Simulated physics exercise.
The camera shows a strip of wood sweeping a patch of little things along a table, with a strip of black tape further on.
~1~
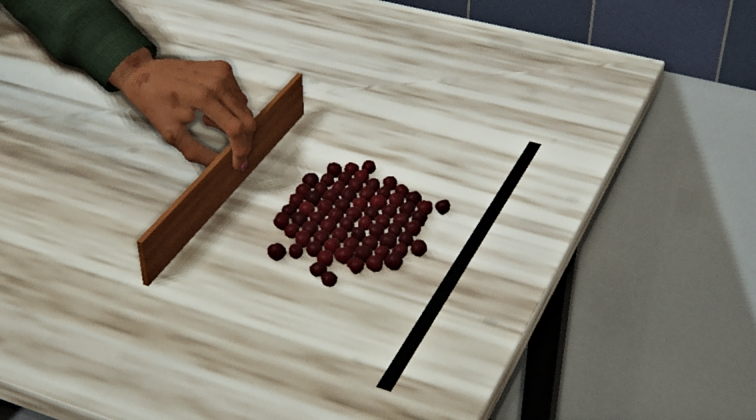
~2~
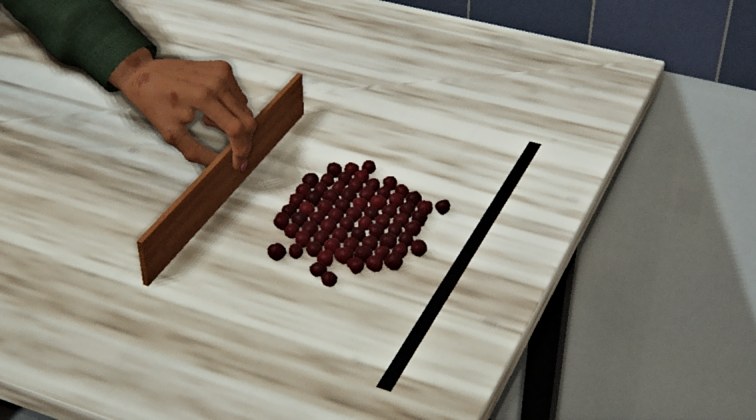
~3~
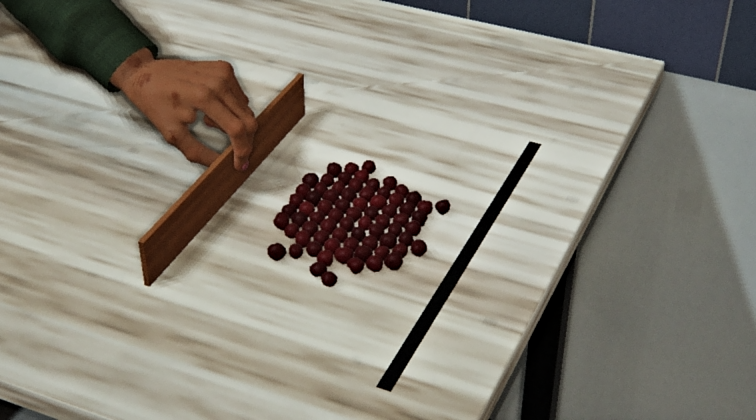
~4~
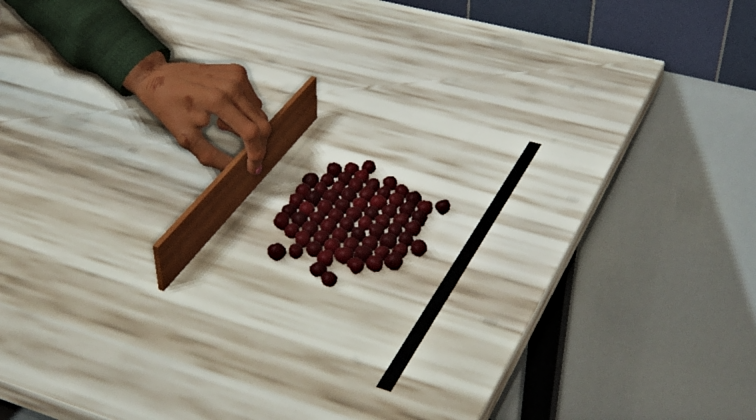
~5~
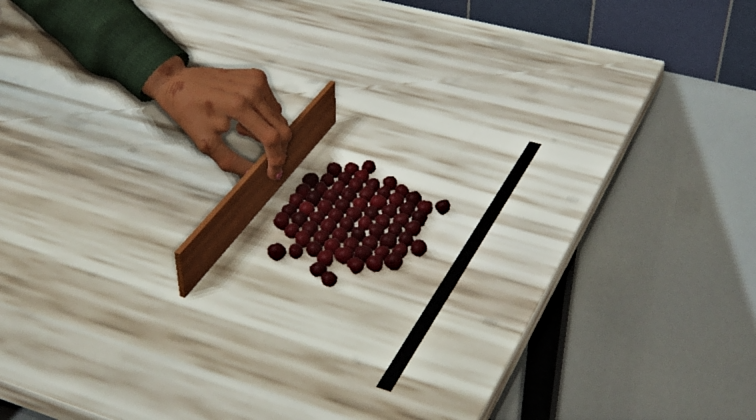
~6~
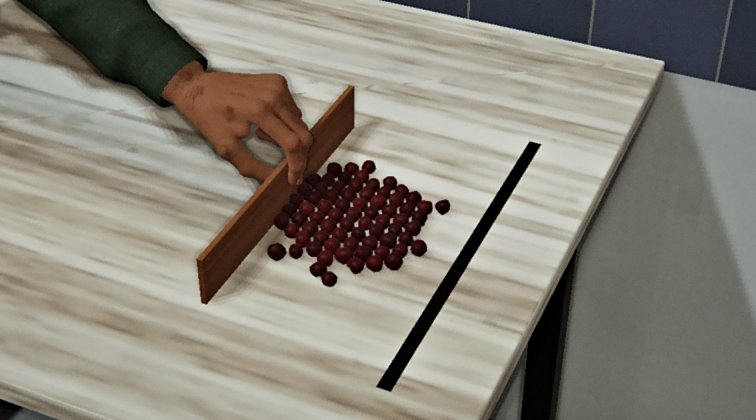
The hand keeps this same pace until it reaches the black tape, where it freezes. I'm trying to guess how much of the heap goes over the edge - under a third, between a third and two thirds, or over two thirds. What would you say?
I'd guess the spill stays below a third of the heap.
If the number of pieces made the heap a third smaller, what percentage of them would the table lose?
Result: Near 0 %.
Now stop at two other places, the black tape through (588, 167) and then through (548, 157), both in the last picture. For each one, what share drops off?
First try about 80 per cent, second about 30 per cent.
Shortly afterwards, strip of wood still moving, near (380, 190); heap all on the table, its front near (453, 282).
Next, strip of wood stopped at the black tape; heap a little over the edge.
In the end, strip of wood stopped at the black tape; heap a little over the edge.
